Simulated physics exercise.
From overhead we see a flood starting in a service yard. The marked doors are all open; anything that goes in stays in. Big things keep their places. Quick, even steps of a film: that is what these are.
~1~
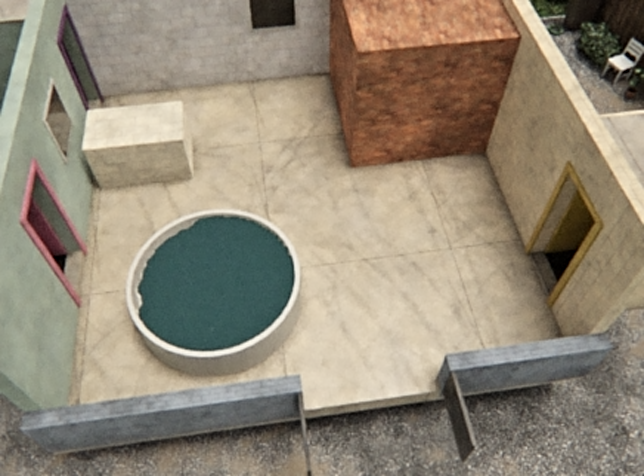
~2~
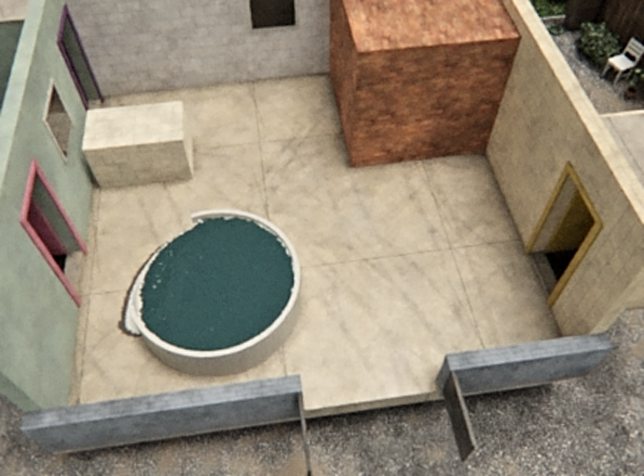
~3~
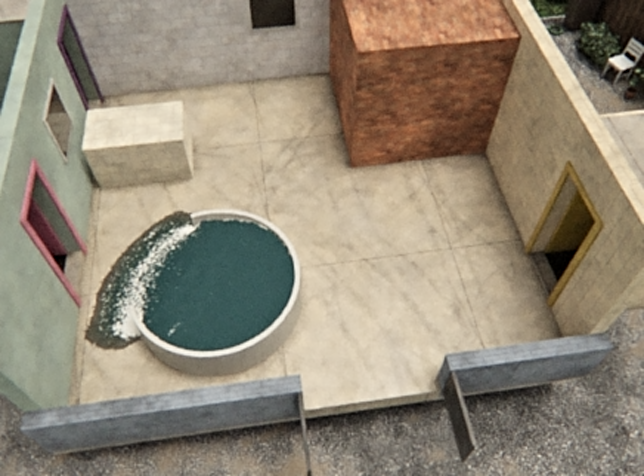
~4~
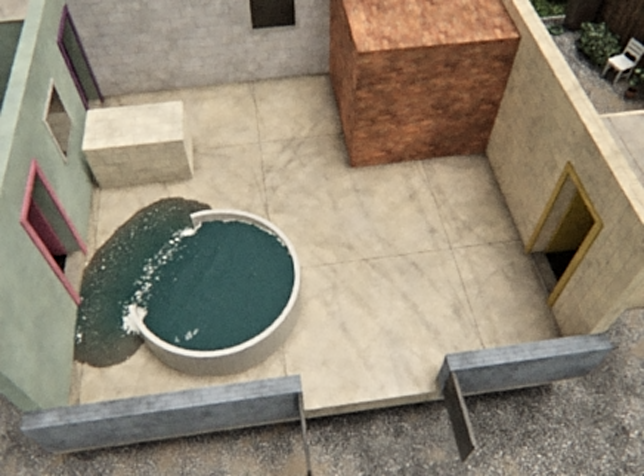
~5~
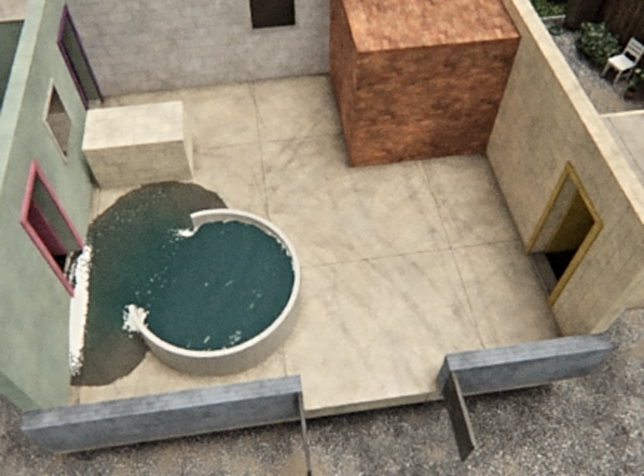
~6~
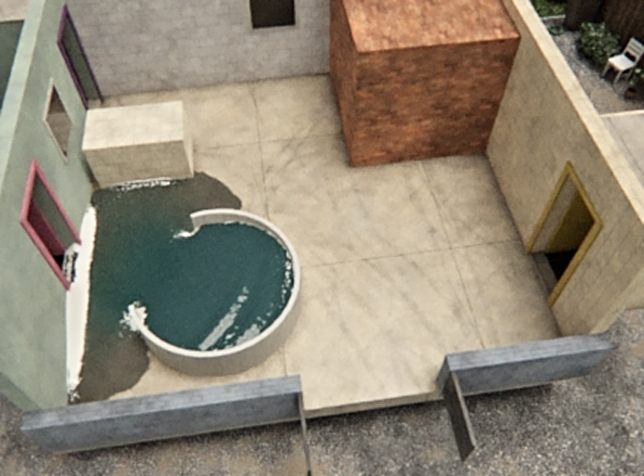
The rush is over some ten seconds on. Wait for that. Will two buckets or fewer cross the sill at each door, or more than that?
At the purple door, two or fewer; at the pink door, more than that; at the yellow door, two or fewer.
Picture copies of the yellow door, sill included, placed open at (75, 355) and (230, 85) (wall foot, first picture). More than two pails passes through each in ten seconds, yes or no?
Exceeds it; stays within it.
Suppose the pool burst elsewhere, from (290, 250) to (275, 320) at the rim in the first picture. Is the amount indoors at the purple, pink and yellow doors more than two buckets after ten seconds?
At the doors, purple never reaches it, pink never reaches it and yellow crosses the line.
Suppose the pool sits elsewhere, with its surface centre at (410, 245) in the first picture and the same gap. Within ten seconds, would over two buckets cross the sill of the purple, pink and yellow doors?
Here the purple door tops that amount, the pink door tops that amount and the yellow door remains beneath it.
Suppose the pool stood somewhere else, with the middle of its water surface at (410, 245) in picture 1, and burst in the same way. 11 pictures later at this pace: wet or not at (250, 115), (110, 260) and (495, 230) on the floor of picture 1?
Spot by spot, in the order asked: Swamped, swamped, untouched.
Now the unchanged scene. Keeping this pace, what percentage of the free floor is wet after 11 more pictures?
Around 25 percent, give or take.
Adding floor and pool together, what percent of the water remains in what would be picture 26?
Some 88 per cent.
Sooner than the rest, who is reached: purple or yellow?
The purple door.
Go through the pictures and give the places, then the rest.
The first picture shows still water in the pool at (215, 279).
In the second picture, water pours out at (151, 268) and has run to (132, 331).
In the third picture, water pours out at (152, 270) and has run to (92, 337).
In the fourth picture, the front is at (75, 353), out from the gap at (152, 271).
In the fifth picture, water pours out at (153, 271) and has run to (72, 379).
In the sixth picture, the front is at (69, 403), out from the gap at (153, 271).
A moment on, water covers 15 % of the floor; the purple door wet at the sill, nothing in, the pink door far over two buckets in, the yellow door not reached.
Next, water covers 25 % of the floor; the purple door wet at the sill, nothing in, the pink door far over two buckets in, the yellow door not reached.
Then, water covers 55 % of the floor; the purple door wet at the sill, nothing in, the pink door far over two buckets in, the yellow door not reached.
Later, water covers 95 % of the floor; the purple door wet at the sill, nothing in, the pink door far over two buckets in, the yellow door wet at the sill, nothing in.
In the end, water covers 100 % of the floor; the purple door wet at the sill, nothing in, the pink door far over two buckets in, the yellow door wet at the sill, nothing in.
